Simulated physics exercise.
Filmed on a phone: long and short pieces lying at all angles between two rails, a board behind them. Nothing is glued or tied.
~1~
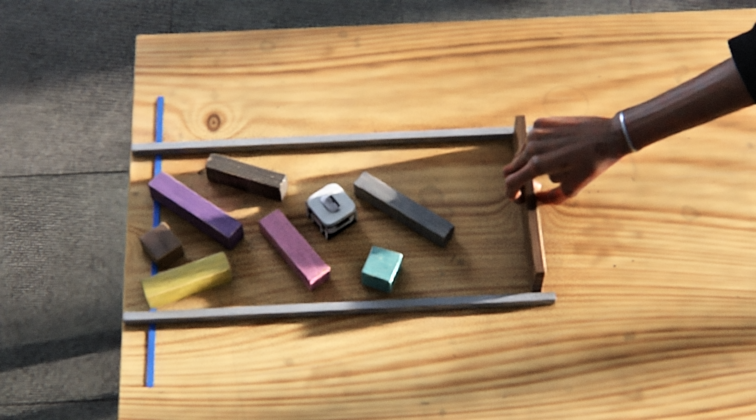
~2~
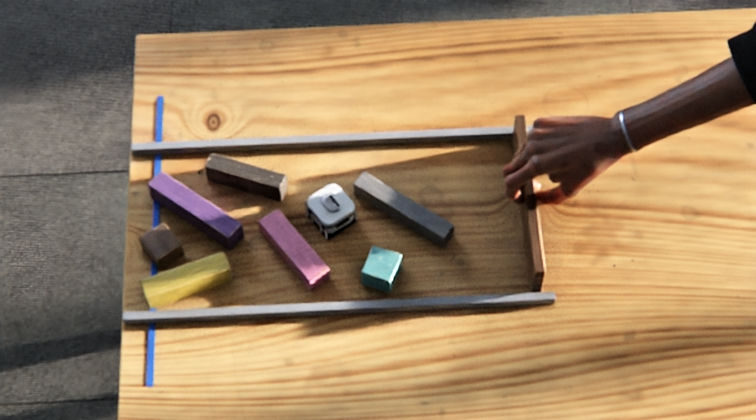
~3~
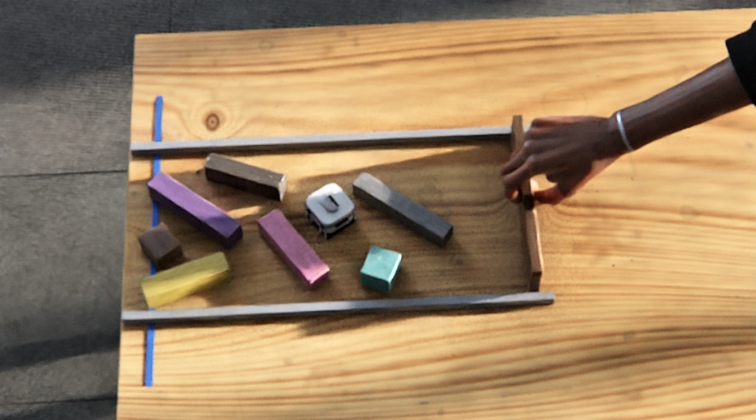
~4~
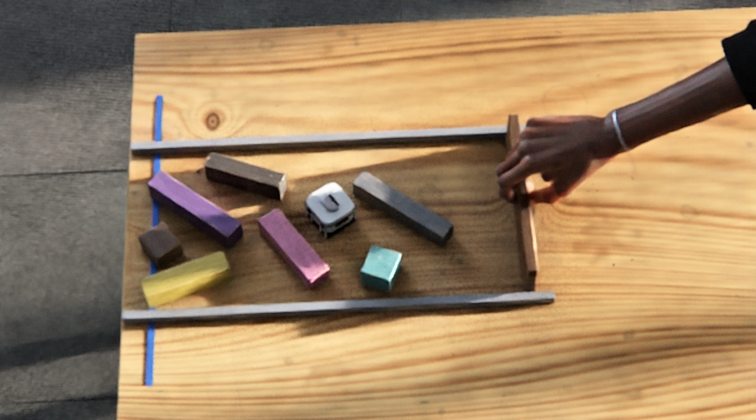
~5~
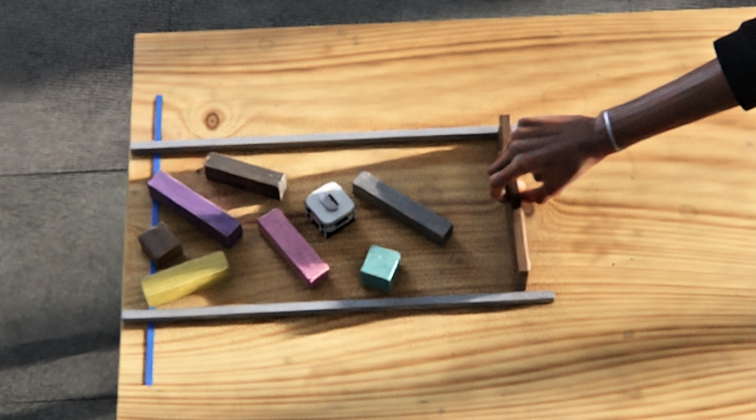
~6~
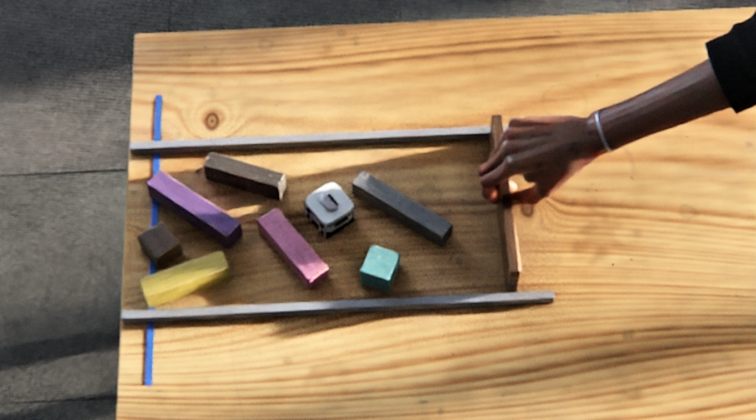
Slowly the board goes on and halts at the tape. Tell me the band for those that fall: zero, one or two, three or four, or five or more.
The number that fall off is five or more.
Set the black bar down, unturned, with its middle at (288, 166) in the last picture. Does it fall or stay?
From there it drops off.
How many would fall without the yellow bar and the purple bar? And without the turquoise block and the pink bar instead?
First 4, then 5.
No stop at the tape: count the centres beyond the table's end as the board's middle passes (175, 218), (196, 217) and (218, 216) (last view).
It would be 4, 3 and 3.
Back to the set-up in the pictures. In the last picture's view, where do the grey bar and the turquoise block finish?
First (145, 208), then (135, 285).
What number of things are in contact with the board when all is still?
The number is 2.
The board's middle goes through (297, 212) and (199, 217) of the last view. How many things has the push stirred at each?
The counts are 6 and 8.
Soon after, none off yet; brown block at rest near (160, 245); yellow bar at rest near (185, 279); purple bar at rest near (194, 209).
After that, none off yet; brown block moving near (153, 247); yellow bar displaced a little near (162, 284); purple bar displaced a little near (169, 220).
In the end, the number that fall off is five or more; gone, white case, pink bar, black bar, purple bar, yellow bar and brown block.
